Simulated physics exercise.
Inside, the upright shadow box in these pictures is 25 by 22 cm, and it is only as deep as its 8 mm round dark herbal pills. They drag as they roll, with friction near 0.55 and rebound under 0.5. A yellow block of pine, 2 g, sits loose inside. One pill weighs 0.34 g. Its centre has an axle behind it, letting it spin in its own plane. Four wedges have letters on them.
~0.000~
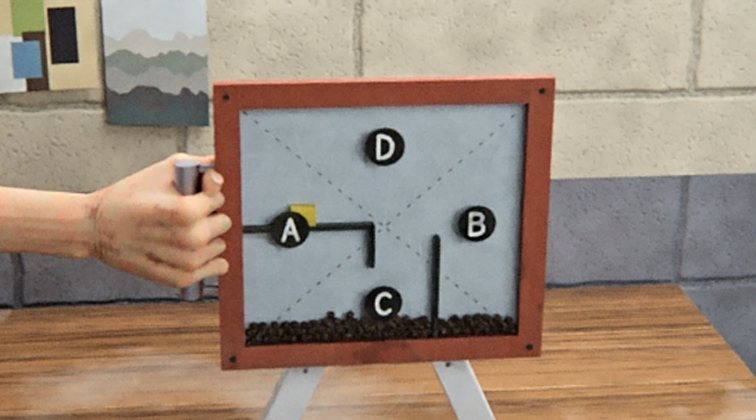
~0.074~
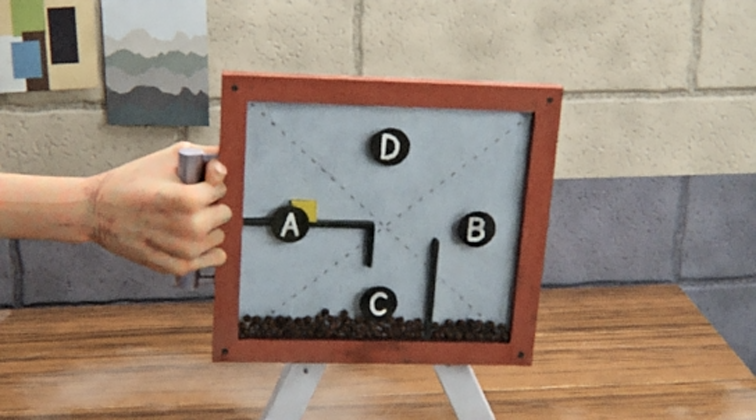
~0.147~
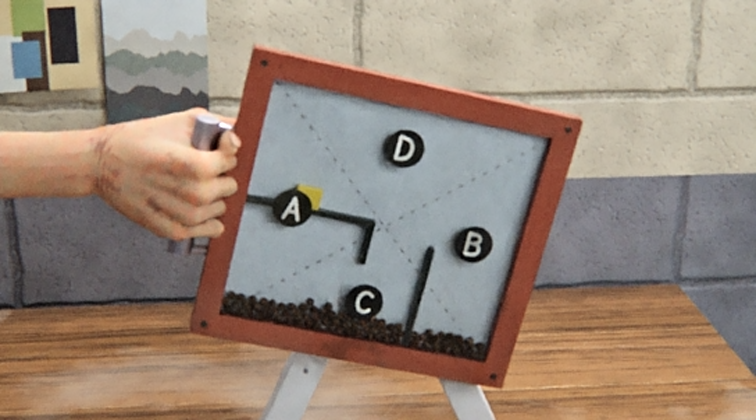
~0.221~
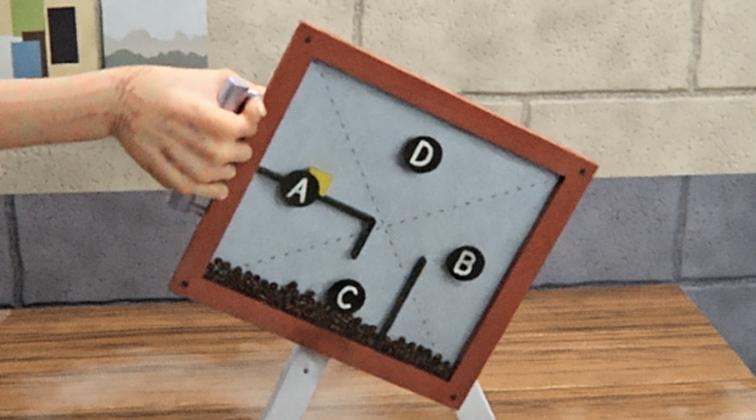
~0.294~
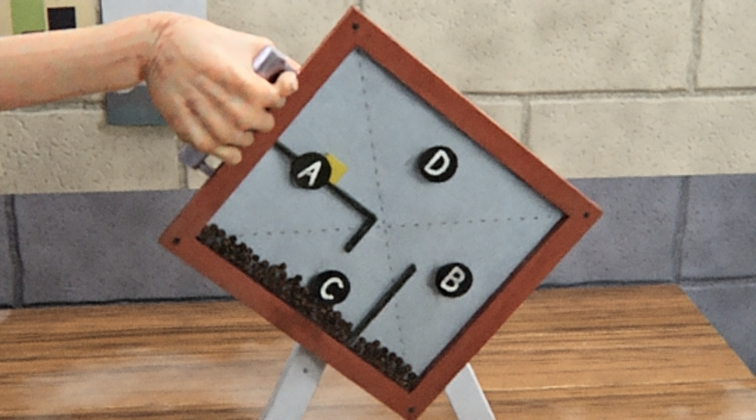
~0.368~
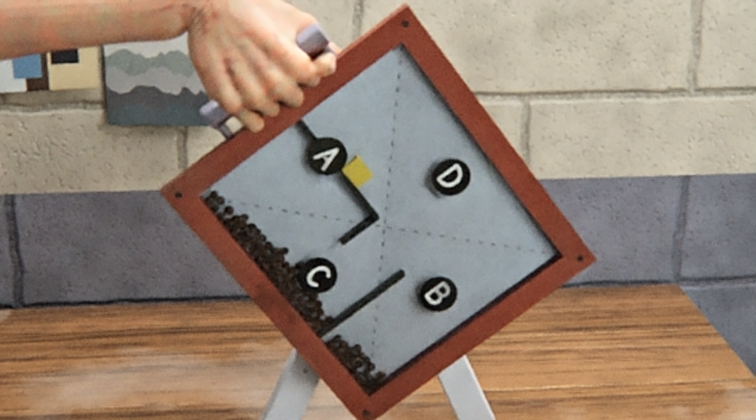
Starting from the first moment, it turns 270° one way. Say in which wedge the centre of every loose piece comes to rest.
It is A.
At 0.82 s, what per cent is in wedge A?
0 %.
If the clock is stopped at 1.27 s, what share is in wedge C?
Roughly 0 percent.
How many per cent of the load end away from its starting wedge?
100 %.
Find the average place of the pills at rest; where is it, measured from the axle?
Offset approx. 6 cm left, 10 cm below.
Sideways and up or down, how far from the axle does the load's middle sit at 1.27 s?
I'd put it near 7 centimetres to the left and 6 centimetres below.
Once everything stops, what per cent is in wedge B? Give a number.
Share: Approx. 0 %.
After 0.82 s, it stands 133° clockwise; the pills' middle is 7 cm left of and level with the centre; B 40 %, C 50 %, D 10 %; yellow block in B.
After 1.27 s, it has come round 214° clockwise; the pills' middle is 7 cm left of and 6 cm below the centre; A 10 %, B 15 %, D 75 %; yellow block in B.
After 1.66 s, it has come round 270° clockwise; the pills' middle is 6 cm left of and 10 cm below the centre; A 70 %, D 30 %; yellow block in A.
Settled by 2.1 s, it has come round 270° clockwise; A 75 %, B 0 %, C 0 %, D 25 %; yellow block in A.
